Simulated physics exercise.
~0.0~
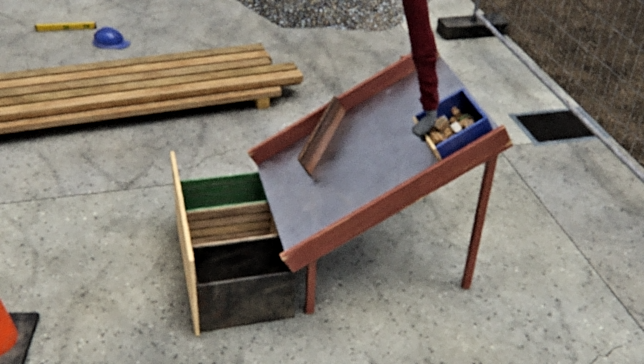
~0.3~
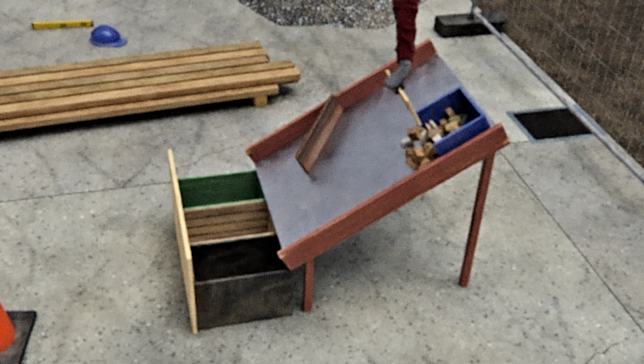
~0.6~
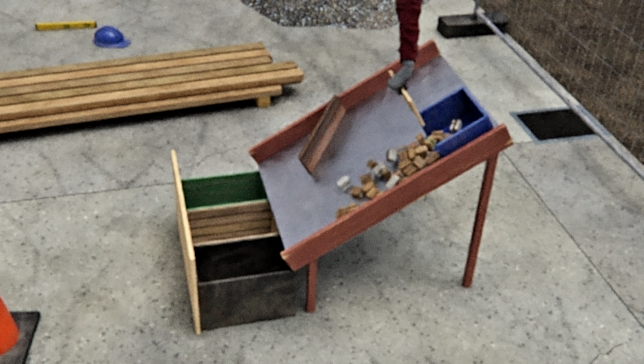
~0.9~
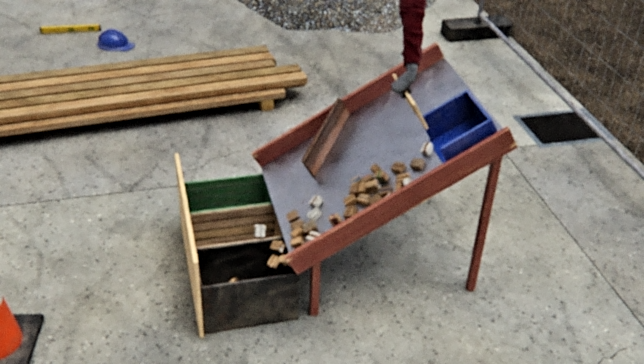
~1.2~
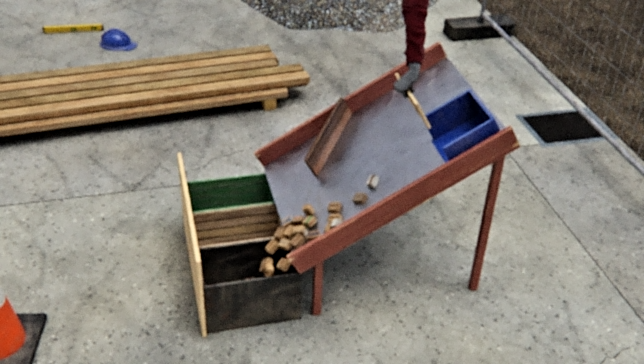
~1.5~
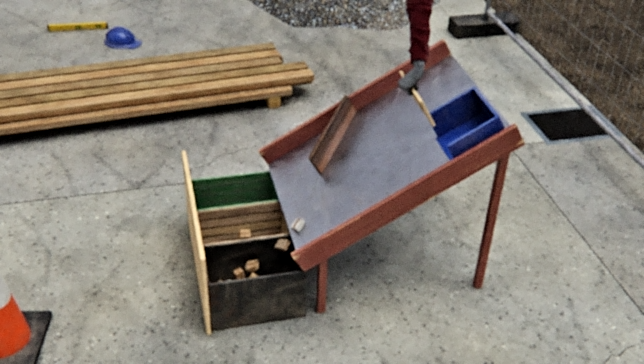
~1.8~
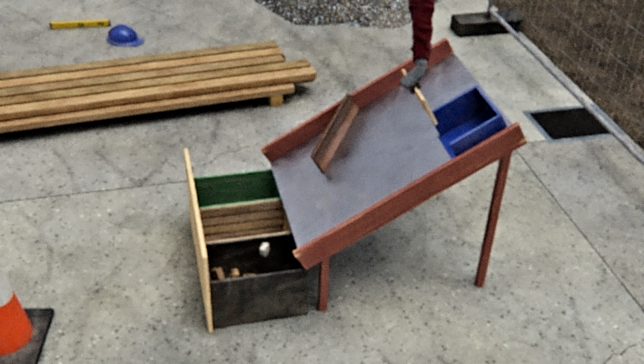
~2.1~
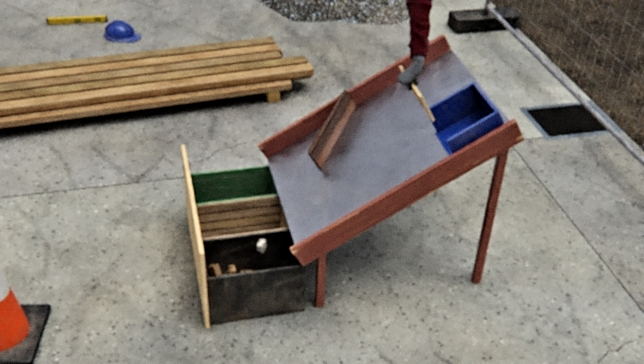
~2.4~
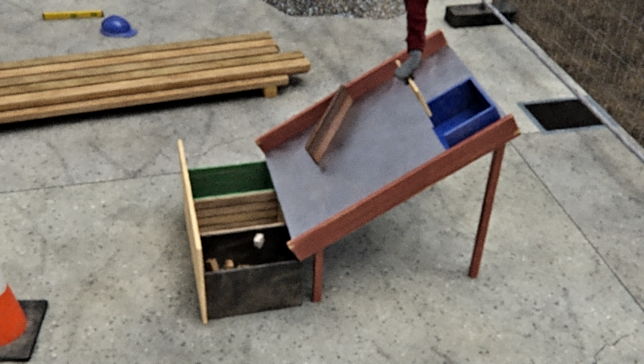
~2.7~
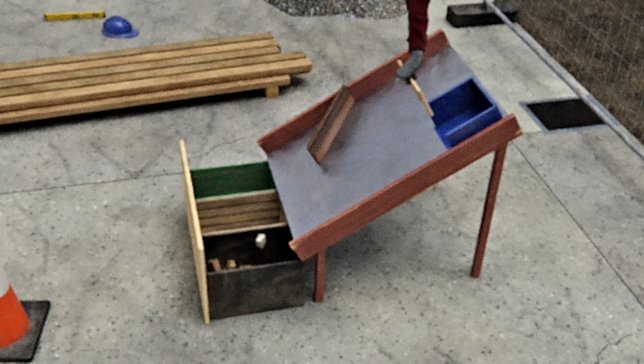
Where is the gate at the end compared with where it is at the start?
At the start the gate is down at the open side of the blue pen, holding the parcels in. At the end it is higher up and slightly to the left, held by the gloved hand clear of the pen's opening.
